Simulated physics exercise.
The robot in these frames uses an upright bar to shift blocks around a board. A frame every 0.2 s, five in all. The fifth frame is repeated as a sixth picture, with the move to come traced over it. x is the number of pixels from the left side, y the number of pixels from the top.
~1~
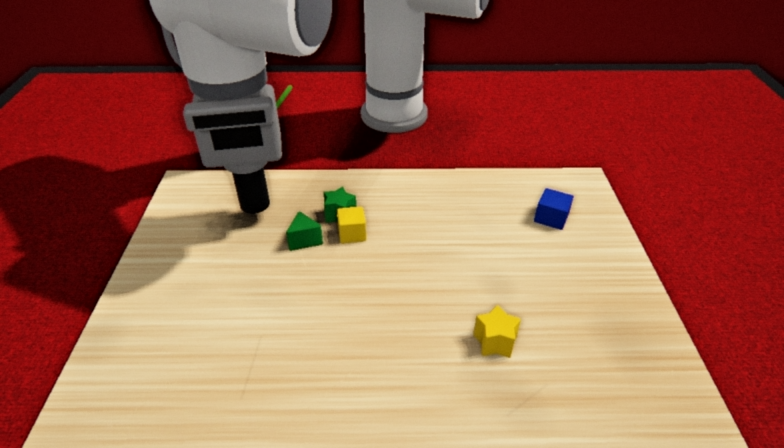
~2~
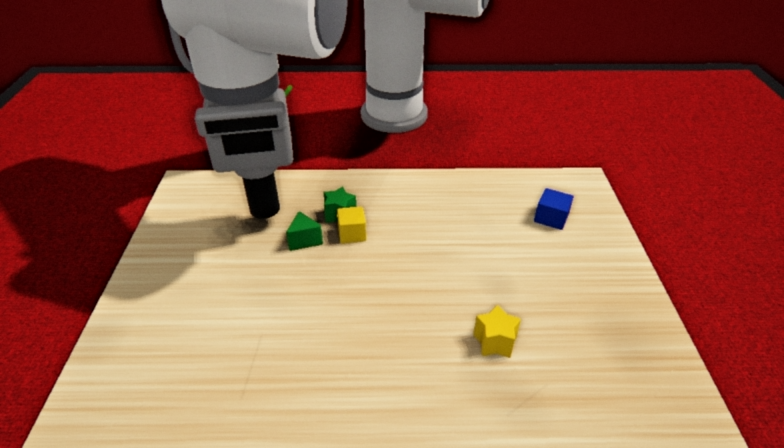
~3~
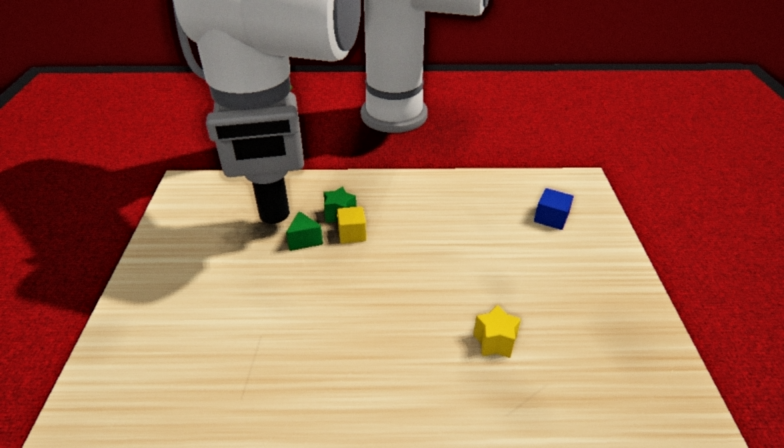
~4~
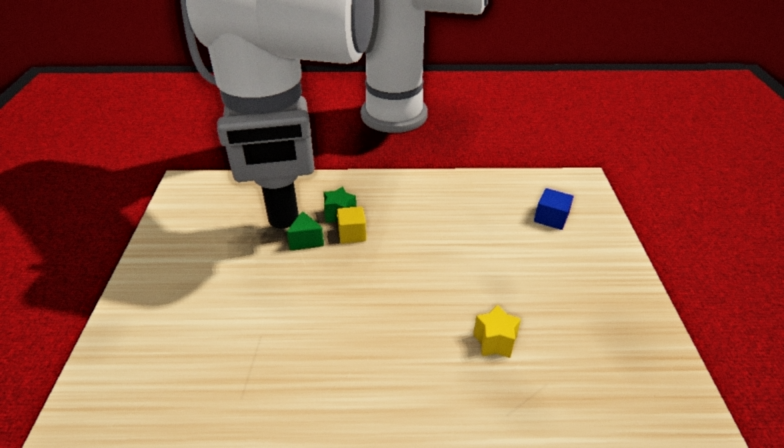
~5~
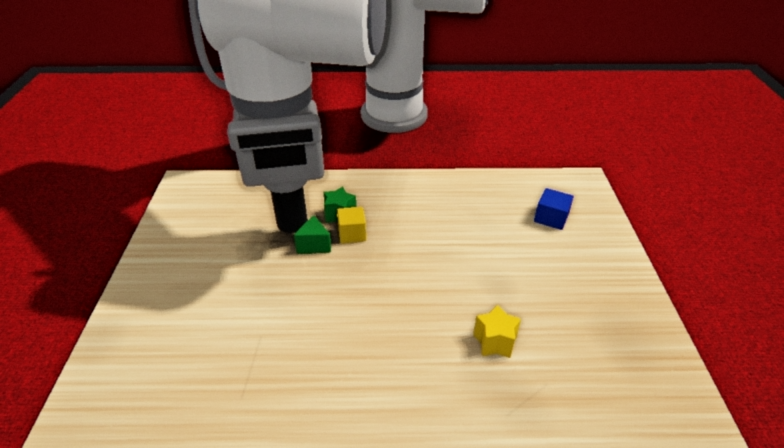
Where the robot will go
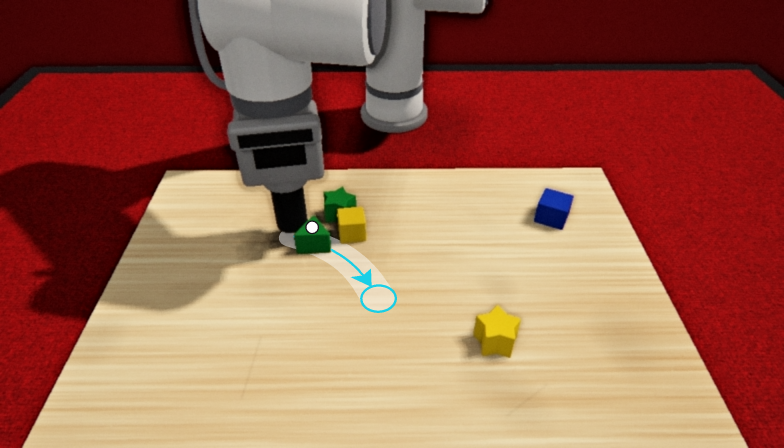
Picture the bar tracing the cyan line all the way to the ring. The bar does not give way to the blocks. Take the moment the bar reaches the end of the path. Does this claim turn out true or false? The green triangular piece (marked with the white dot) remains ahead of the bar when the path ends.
My answer: True.
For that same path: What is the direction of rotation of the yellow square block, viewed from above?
Its spin: Anticlockwise.
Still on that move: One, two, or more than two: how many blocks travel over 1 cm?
Answer: One block.
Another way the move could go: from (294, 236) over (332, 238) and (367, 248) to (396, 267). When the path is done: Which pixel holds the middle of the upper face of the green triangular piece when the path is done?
I'd say the green triangular piece ends with its top centre at (354, 247).
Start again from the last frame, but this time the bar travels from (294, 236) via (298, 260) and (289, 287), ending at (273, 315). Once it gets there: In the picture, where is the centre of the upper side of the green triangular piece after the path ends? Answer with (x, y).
My prediction: (323, 238).
The drawn path runs from (294, 236) by way of (329, 249) and (358, 270) to (379, 298); the dot is on the green triangular piece.
On the path given first. One third of the way, bar (329, 236); green triangular piece (347, 243).
Two thirds of the way, bar (358, 257); green triangular piece (377, 266), turned 20° clockwise; yellow square block (355, 216), turned 20° anticlockwise.
At the end, bar (378, 285); green triangular piece (403, 293); green star-shaped block not moved; yellow square block (355, 216), turned 20° anticlockwise.
